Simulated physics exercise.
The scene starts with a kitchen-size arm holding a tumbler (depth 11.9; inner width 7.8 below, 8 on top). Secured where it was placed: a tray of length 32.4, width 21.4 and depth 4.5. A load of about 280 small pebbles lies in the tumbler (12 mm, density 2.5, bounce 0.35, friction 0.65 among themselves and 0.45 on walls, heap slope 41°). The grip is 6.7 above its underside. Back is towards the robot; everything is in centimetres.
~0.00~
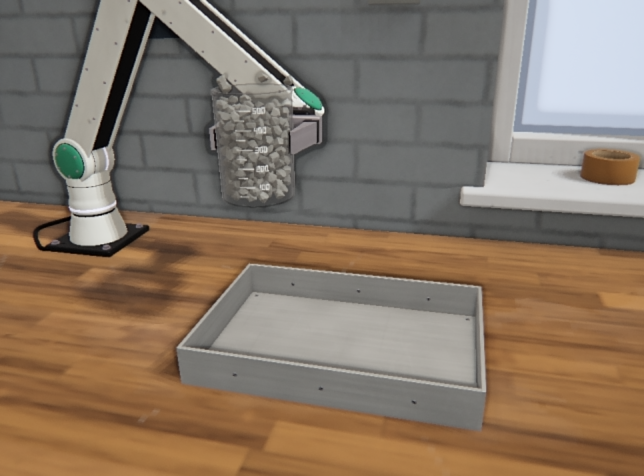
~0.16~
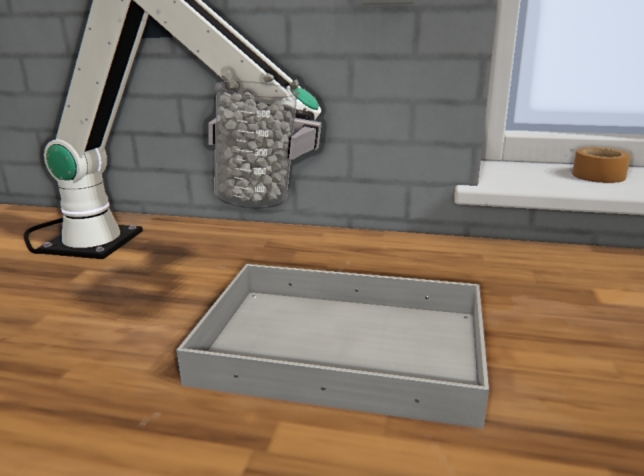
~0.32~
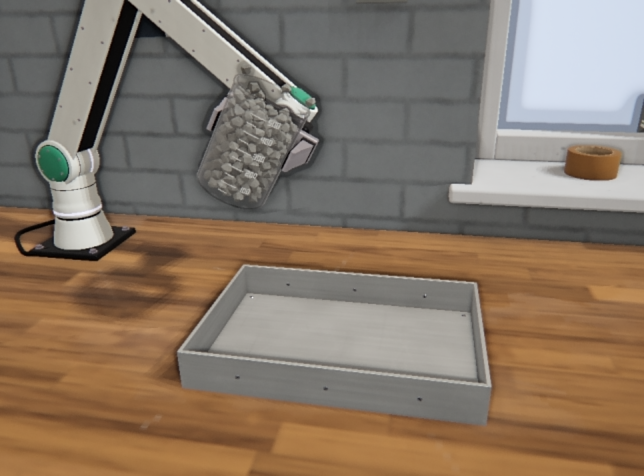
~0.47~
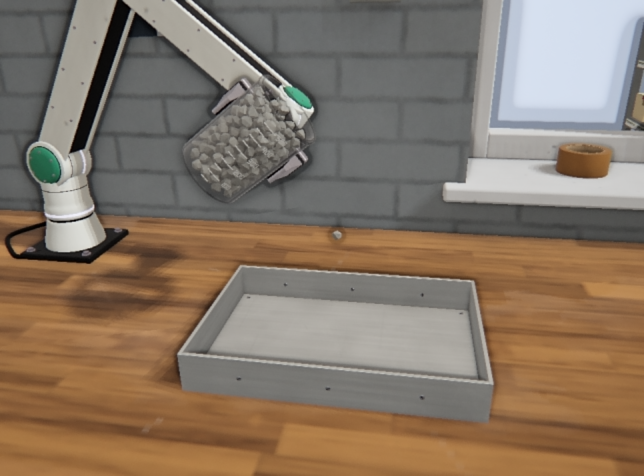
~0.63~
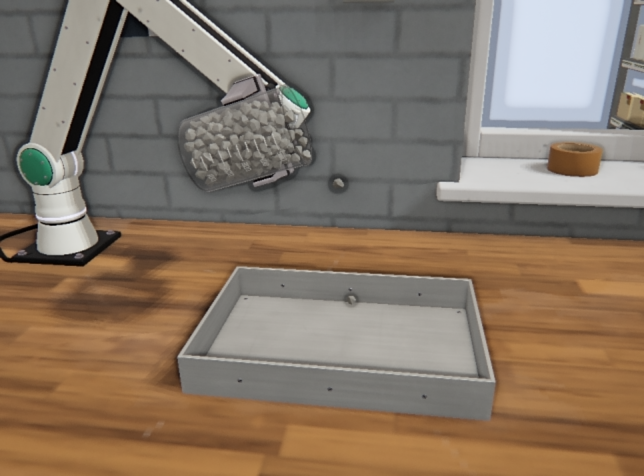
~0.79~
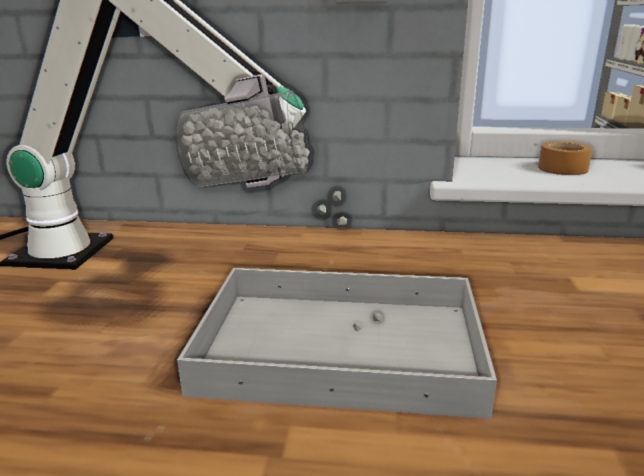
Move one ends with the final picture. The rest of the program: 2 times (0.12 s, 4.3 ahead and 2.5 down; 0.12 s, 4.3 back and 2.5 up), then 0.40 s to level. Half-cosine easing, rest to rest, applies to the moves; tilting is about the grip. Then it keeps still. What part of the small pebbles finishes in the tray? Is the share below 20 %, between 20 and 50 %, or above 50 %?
It is between 20 and 50 %.
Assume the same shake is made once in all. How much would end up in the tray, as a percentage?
Probably about 20 in a hundred.
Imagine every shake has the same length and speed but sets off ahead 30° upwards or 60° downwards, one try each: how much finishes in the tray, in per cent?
I'd say close to 75 percent for the first and close to 10 percent for the second.
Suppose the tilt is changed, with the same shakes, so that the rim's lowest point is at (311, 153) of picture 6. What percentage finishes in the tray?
It comes out near 10 percent.
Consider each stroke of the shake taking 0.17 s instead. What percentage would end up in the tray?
That gives about 15 percent.
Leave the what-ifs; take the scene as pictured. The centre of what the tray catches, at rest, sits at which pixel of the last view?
Approximately (388, 342) in pixels.
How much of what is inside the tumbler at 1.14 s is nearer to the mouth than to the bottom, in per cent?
Estimate: Around 45 %.
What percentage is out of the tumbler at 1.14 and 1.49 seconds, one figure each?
Around 15 % and around 30 %.
After 1.14 s, tilted 80° forward, highest piece 26 above the table; 237 in the tumbler, 35 in the tray, 13 in flight or on a rim.
After 1.49 s, tilted 33° forward, highest piece 30 above the table; 205 in the tumbler, 79 in the tray, 1 in flight or on a rim.
After 1.87 s, level, highest piece 29 above the table; 205 in the tumbler, 80 in the tray.
After 2.92 s, level, highest piece 29 above the table; 205 in the tumbler, 80 in the tray.
In the end, 205 in the tumbler, 80 in the tray. That is 28 % in the tray.
